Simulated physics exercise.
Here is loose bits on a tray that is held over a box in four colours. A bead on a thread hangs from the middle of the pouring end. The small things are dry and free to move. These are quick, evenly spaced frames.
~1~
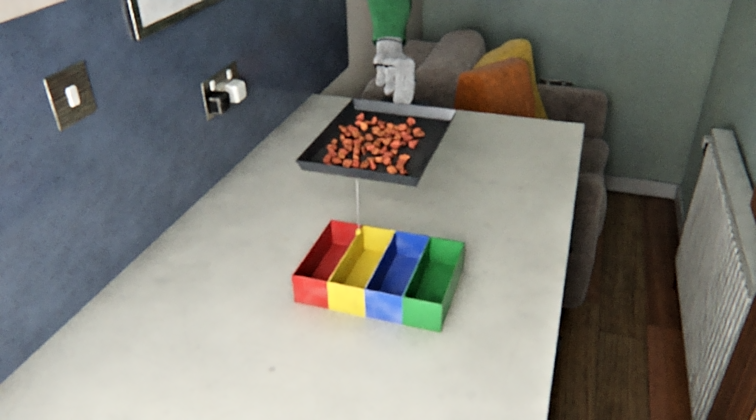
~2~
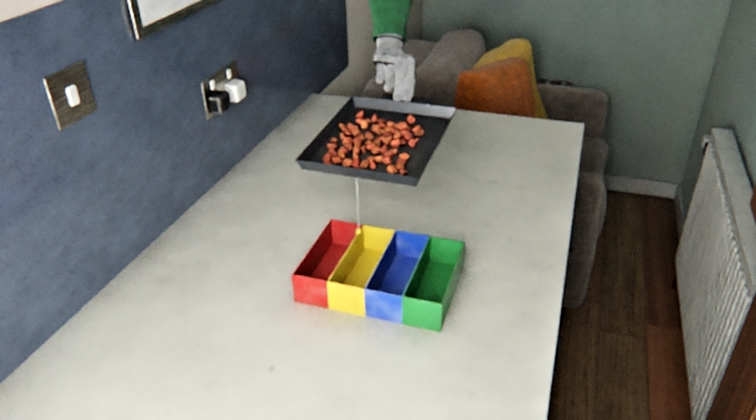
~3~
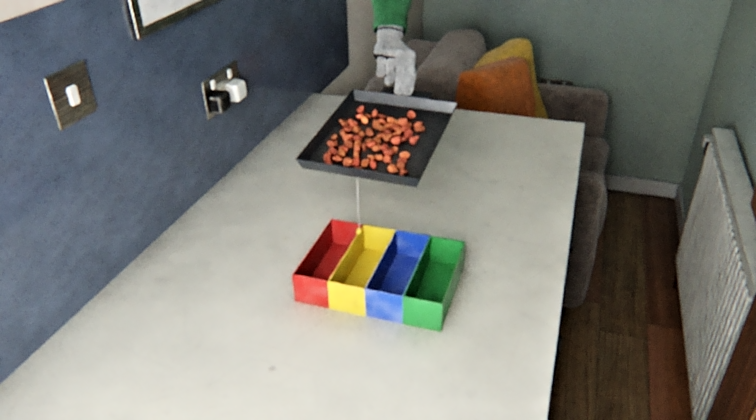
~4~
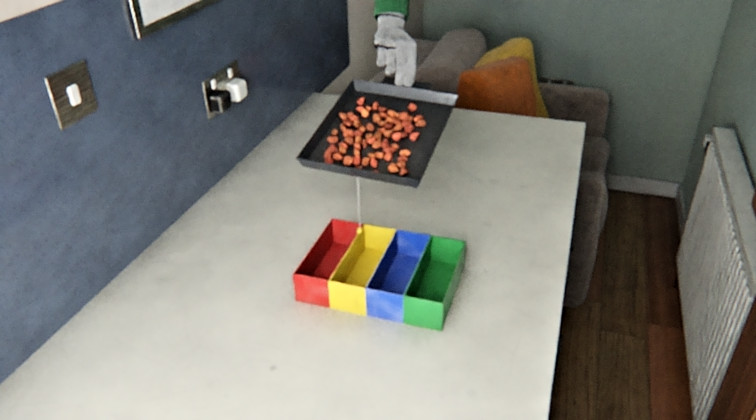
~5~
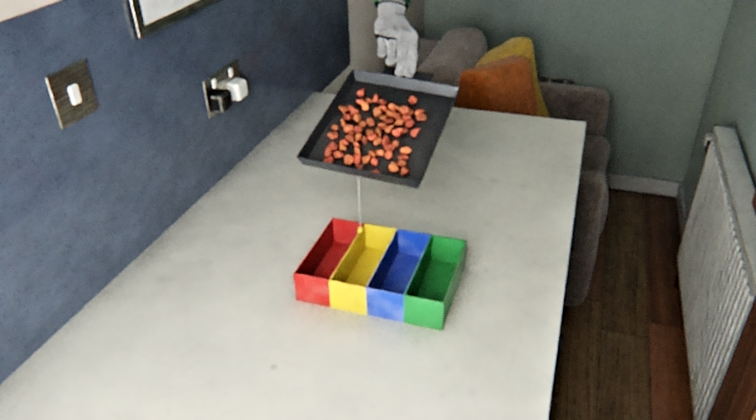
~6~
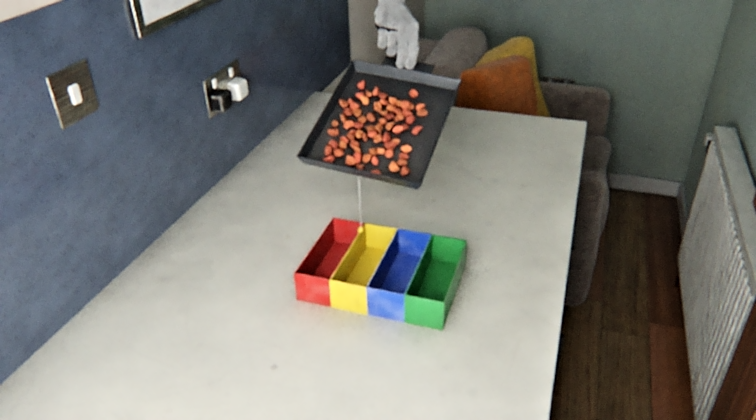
A dark tray scattered with small reddish-orange bits hangs over a pale tabletop in a room seen from above, with a blue wall at left and a grey sofa behind. Below it sits an open box with red, yellow, blue and green compartments, a bead dangling on a thread above. A gloved, green-sleeved hand gradually raises the tray's far end, tilting it toward the box, while the view stays still.
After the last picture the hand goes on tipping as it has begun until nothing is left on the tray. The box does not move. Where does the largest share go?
Most goes to the blue cell.
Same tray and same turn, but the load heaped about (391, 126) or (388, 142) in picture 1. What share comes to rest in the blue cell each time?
The first gives 60 %, the second 50 %.
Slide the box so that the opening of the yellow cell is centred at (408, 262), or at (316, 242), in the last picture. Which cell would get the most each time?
First the yellow one, then green.
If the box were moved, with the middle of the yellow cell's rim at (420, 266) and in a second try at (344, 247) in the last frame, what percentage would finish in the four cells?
First some 80, then 90 per cent.
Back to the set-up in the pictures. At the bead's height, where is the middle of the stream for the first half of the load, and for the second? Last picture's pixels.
First near (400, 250), later near (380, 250).
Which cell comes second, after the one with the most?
Second comes yellow.
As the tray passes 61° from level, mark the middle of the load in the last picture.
Around (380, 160).
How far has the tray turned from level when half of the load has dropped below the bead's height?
At some 95 degrees.
Just after the last frame, tray tipped steeply; almost all on the tray; just a few falling or outside the box.
A moment on, tray tipped right over; roughly a quarter on the tray; roughly a third in the blue cell; about a tenth in the green cell; about a tenth in the yellow cell; just a few in the red cell; roughly a quarter falling or outside the box.
Further on, tray tipped past a quarter turn; roughly half in the blue cell; roughly a quarter in the yellow cell; about a tenth in the green cell; about a tenth in the red cell; just a few falling or outside the box.
When it is over, tray tipped past a quarter turn; roughly half in the blue cell; roughly a quarter in the yellow cell; about a tenth in the green cell; about a tenth in the red cell; just a few outside the box.
